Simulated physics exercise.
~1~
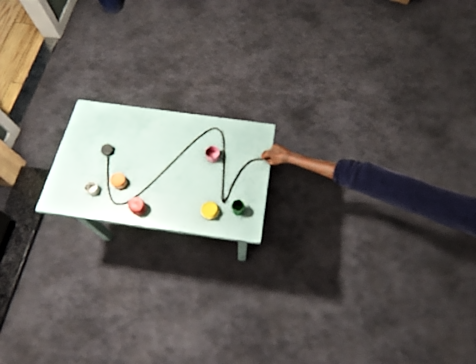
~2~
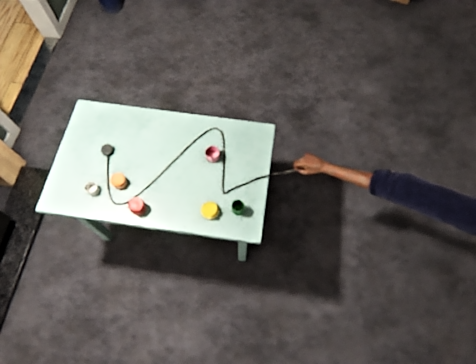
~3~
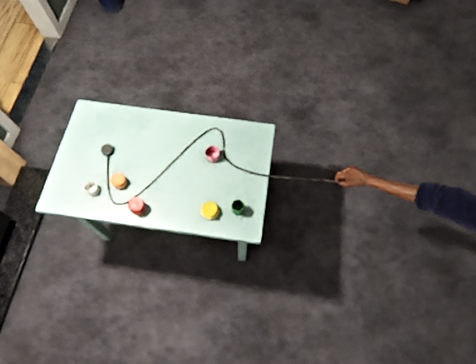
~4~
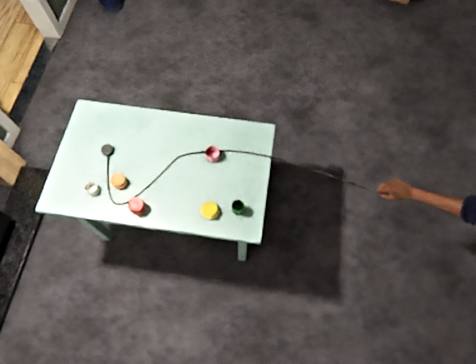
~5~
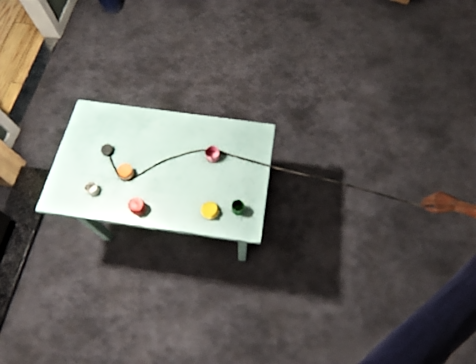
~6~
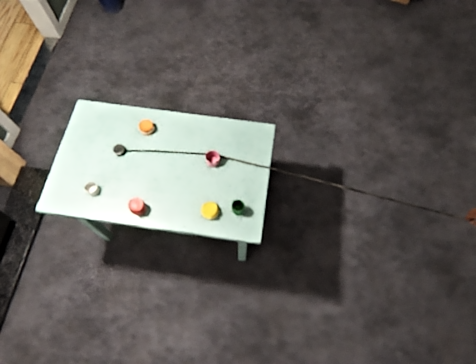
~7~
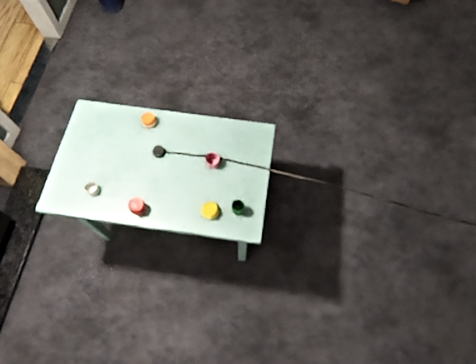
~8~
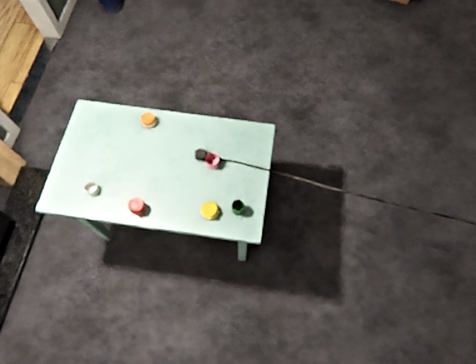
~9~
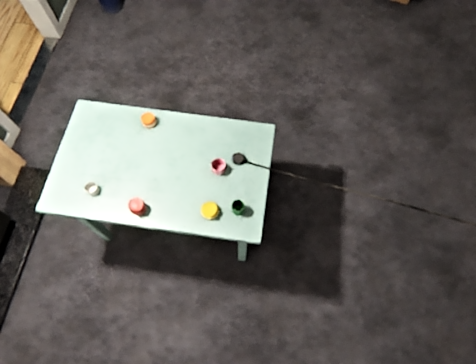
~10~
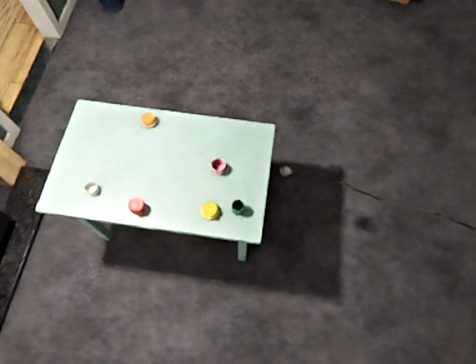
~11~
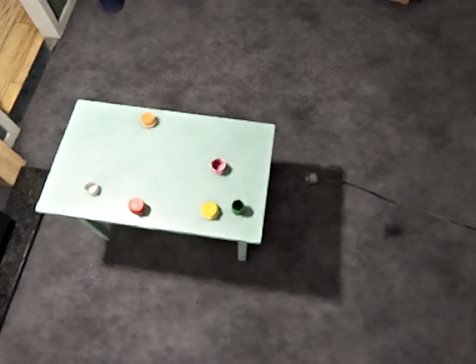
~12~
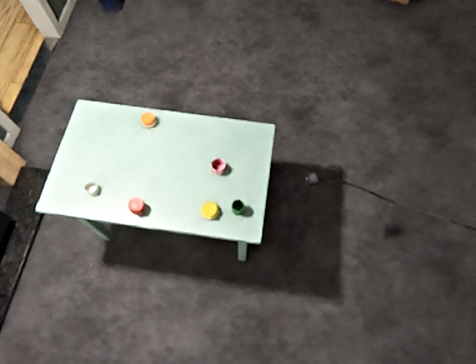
A pale mint table stands on a dark grey floor, seen from high above, with a black puck at its left end tied to a long, winding black cable. Orange, white and red containers sit at the left, a pink cup right of centre, and yellow and green ones near the lower right. A hand pulls the cable rightward, straightening it around the pink cup. The cable sweeps the orange tin toward the far edge, and the puck slides right, nudging the pink cup slightly. Finally the puck drops off the right edge and rests on the floor, the others still standing.
